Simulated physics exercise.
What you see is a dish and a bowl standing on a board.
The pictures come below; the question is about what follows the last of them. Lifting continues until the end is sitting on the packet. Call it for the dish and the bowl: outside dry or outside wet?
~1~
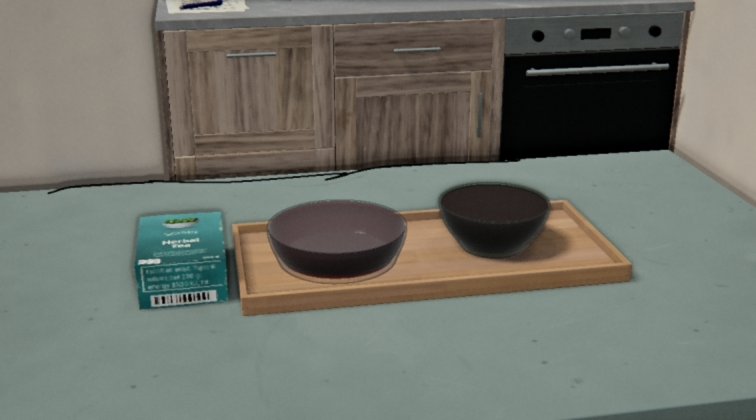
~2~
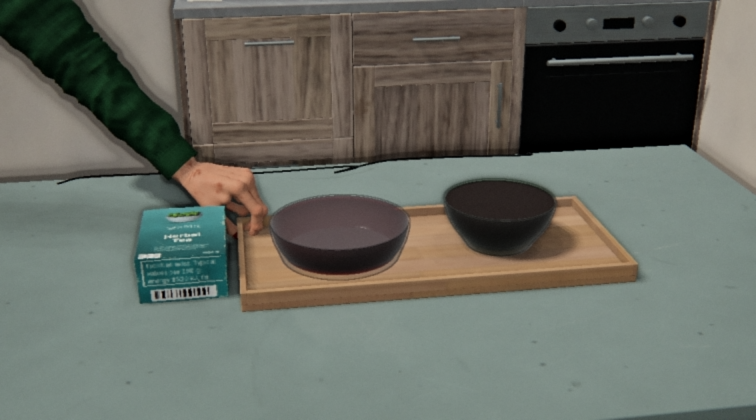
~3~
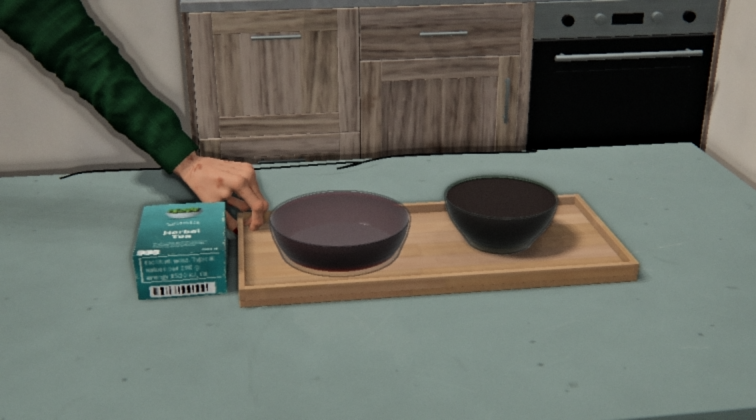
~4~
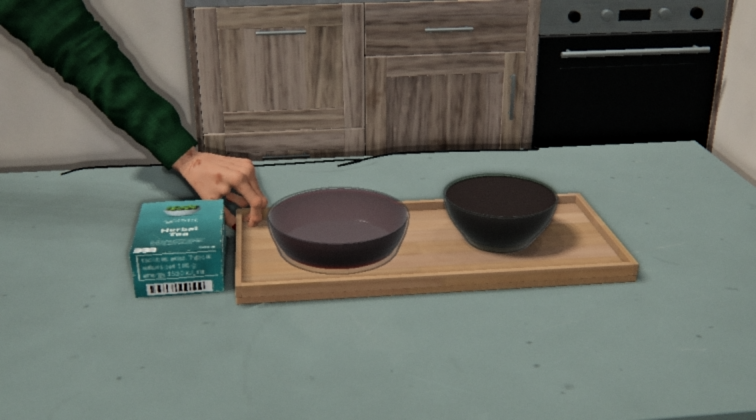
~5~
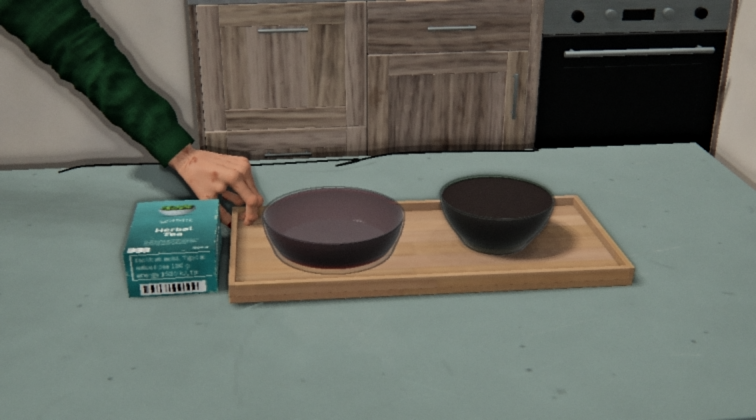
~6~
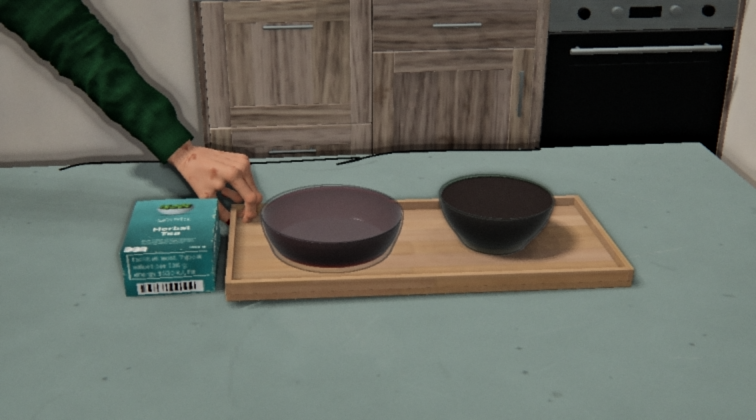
Dish - outside wet, bowl - outside wet.
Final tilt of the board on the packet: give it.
The slope works out to about 8 degrees.
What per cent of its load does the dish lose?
I'd say 26 percent.
Next, the board slopes by about 4°; dish, it has slopped over; bowl, its rim is dry.
After that, the board slopes by about 9°; dish, it has slopped over; bowl, it has slopped over.
Finally, the board slopes by about 8°, resting on the packet; dish, it has slopped over; bowl, it has slopped over.
